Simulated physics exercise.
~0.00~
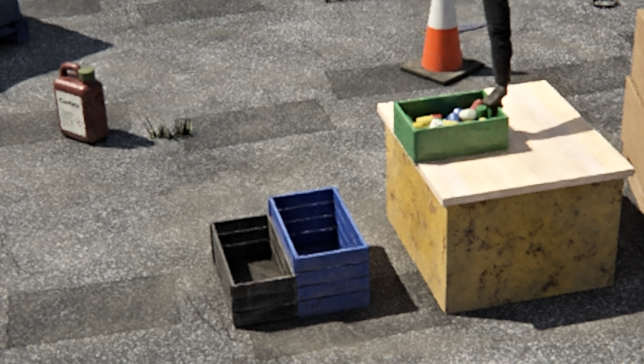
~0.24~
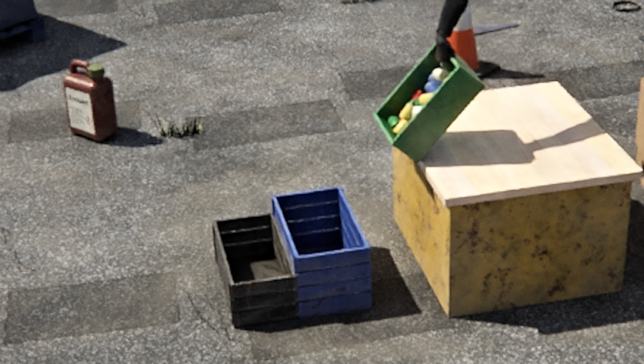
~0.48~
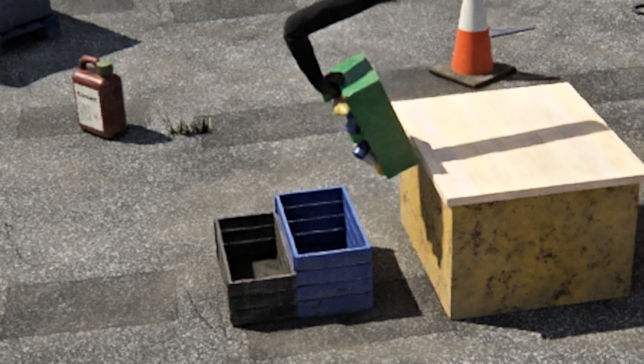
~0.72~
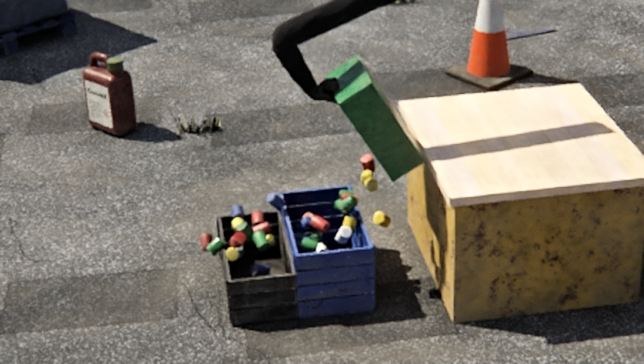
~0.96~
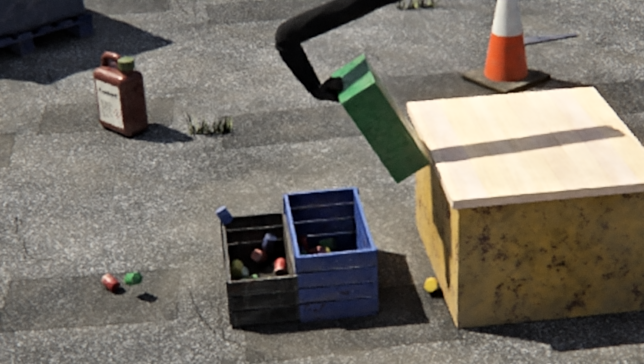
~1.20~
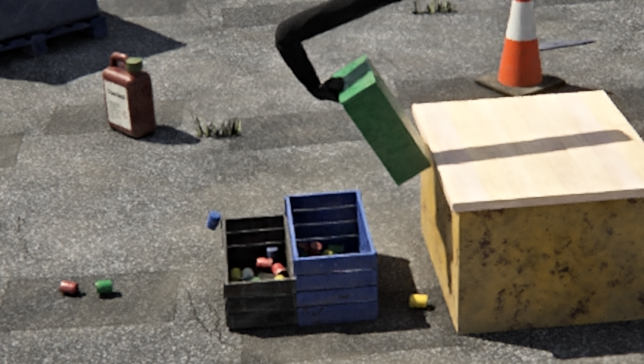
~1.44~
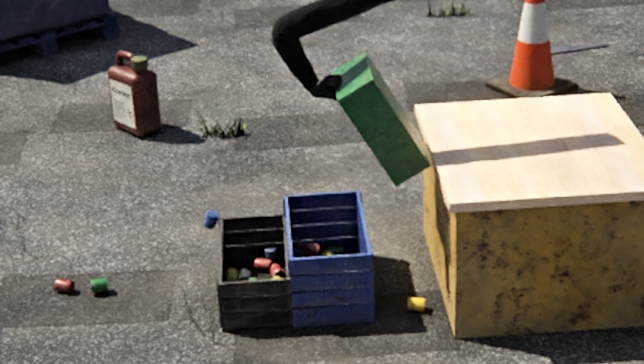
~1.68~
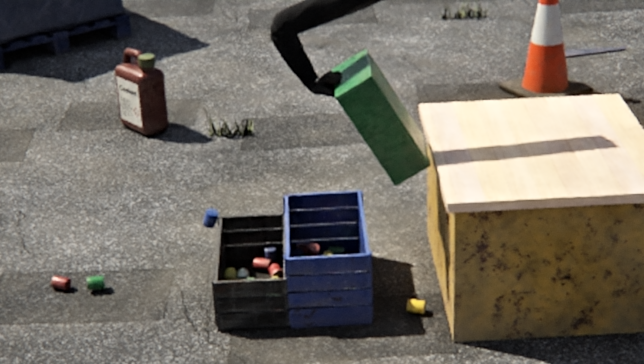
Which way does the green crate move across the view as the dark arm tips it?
It moves to the left, from the bench top over the edge towards the blue trough and black tub.
